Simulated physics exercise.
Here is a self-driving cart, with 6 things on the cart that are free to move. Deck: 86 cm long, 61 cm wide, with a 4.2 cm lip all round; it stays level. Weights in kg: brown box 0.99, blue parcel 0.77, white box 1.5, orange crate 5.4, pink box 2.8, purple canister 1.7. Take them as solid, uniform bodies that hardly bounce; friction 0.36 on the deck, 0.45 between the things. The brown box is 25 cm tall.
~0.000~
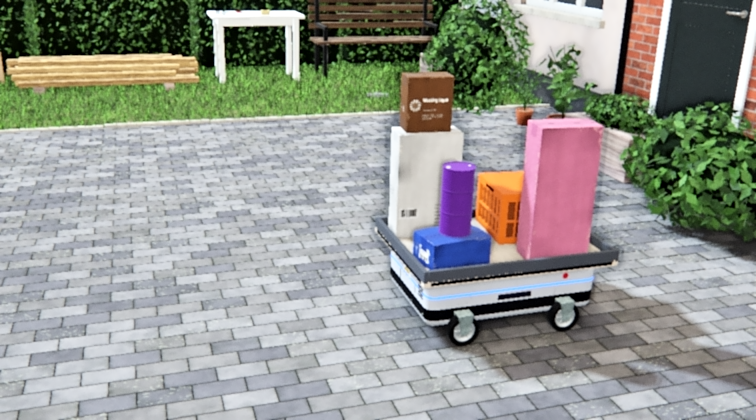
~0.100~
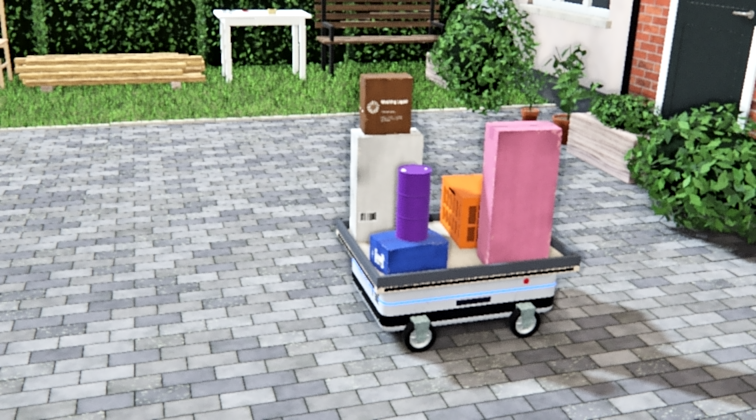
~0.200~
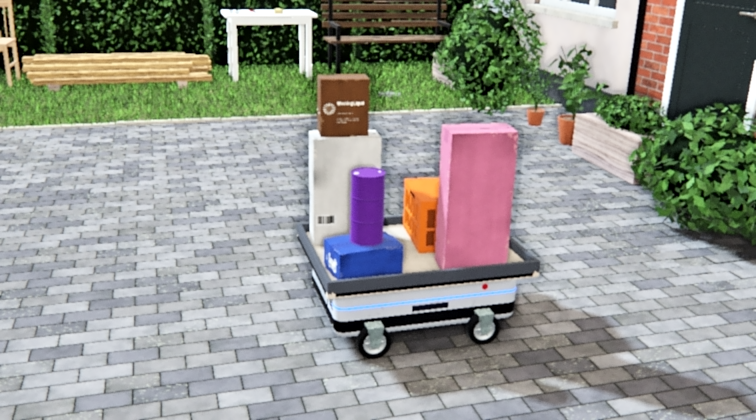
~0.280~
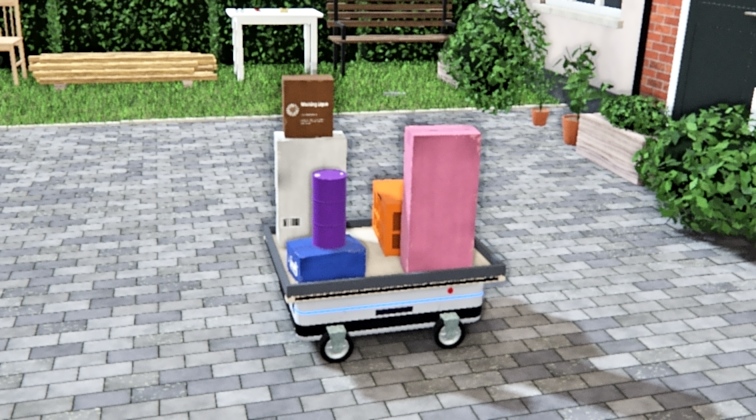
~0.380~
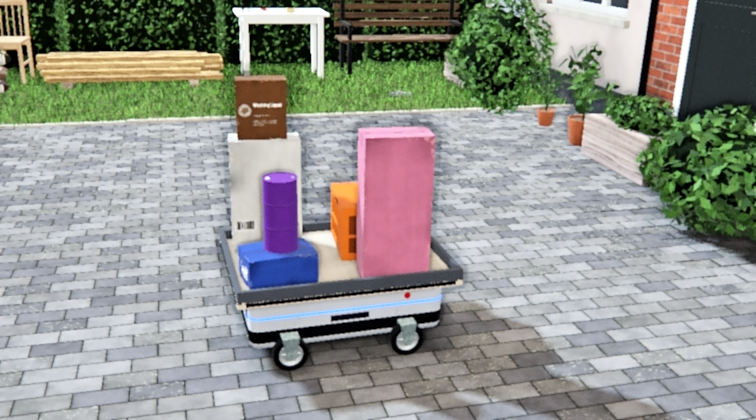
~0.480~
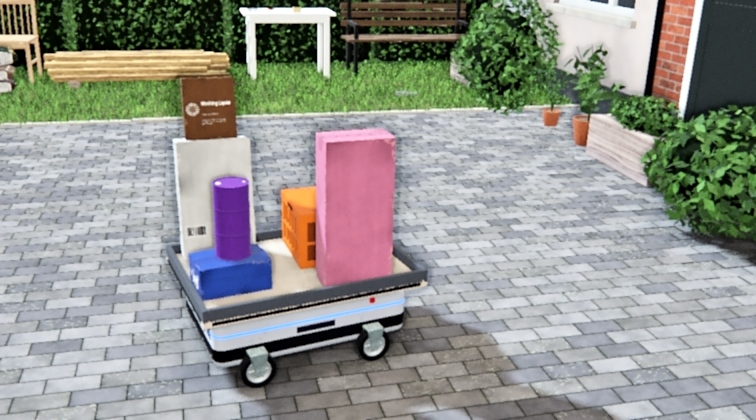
A self-driving cart with a raised lip stands on a grey block-paved yard, seen from slightly above, with grass, a white table and a bench behind. It carries a pink box at right, an orange crate, a purple canister on a blue parcel in front, and a brown box atop a white one. The cart rolls leftward and turns slightly, and the brown box leans late on, as the view shifts slightly.
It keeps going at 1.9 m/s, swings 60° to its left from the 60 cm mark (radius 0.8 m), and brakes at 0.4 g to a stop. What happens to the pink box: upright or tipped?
The pink box tips over.
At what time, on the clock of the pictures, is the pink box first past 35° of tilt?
Near 0.9 s.
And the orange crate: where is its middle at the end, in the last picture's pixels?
At about (76, 362).
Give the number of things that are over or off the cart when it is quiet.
That comes to 4.
By 0.78 s, 148 cm covered, turned 52°; brown box and white box now off the cart; pink box tilted 15° near (257, 233); purple canister tilted 21°.
By 1.18 s, 210 cm covered, turned 60°; purple canister now off the cart; pink box tilted 60° near (162, 340); blue parcel 31 cm from its spot.
When it is over (1.9 s), off the cart and tipped over, brown box, white box, pink box and purple canister; not toppled but over 10 cm from the start, blue parcel; the last one within 10 cm of the start.
